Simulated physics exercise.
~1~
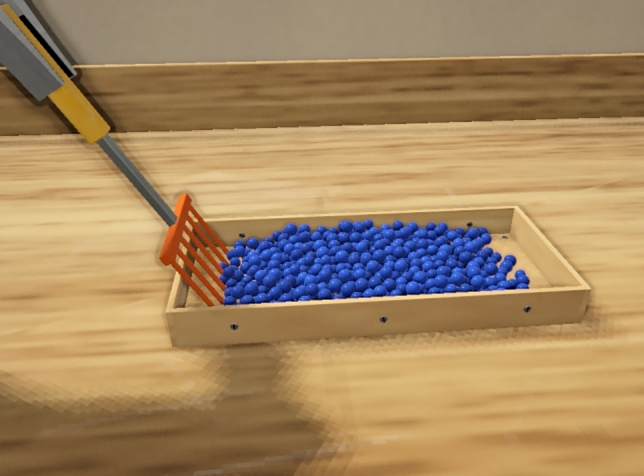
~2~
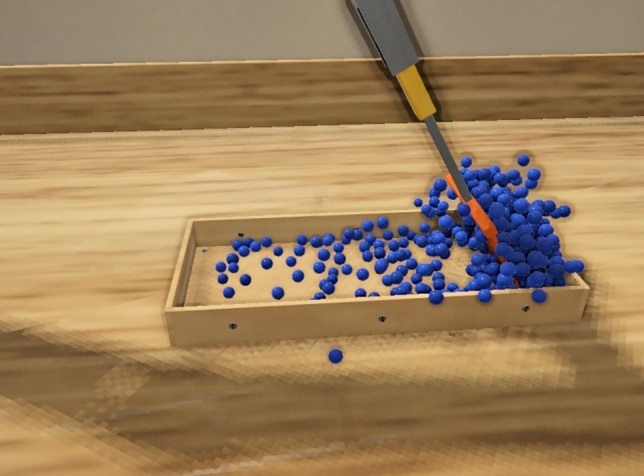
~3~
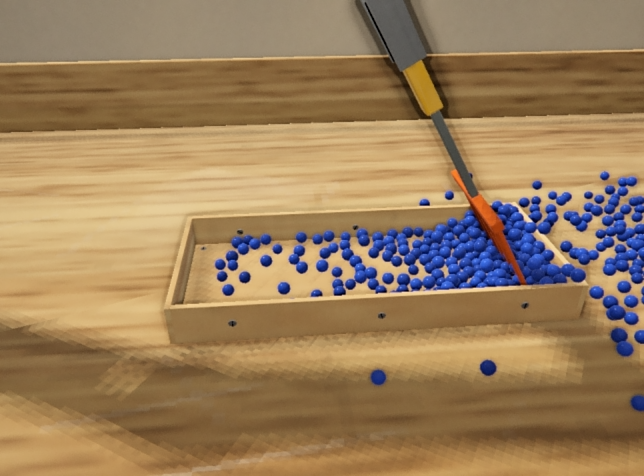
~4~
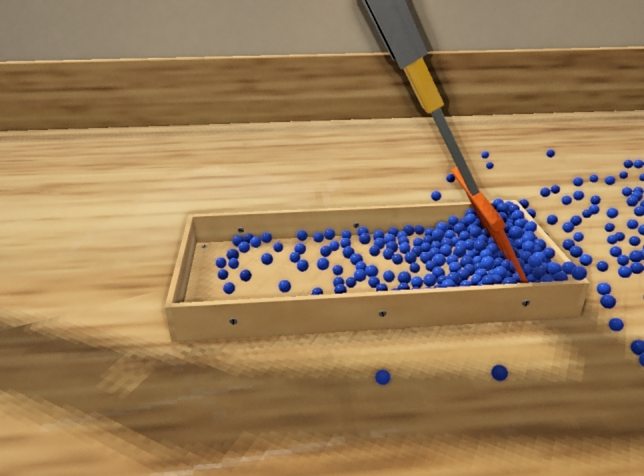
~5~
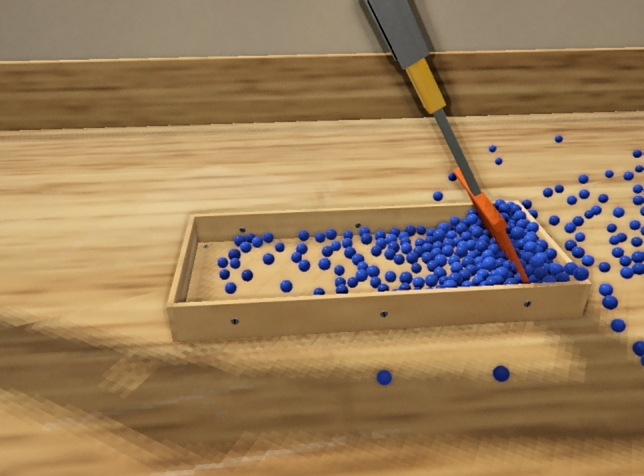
The footage shows a robot gripper's orange rake sweeping blue beads rightward through a shallow wooden tray, piling them at the far end, where many spill over onto the table. The rake stops there, with beads heaped around it and others scattered outside the tray.
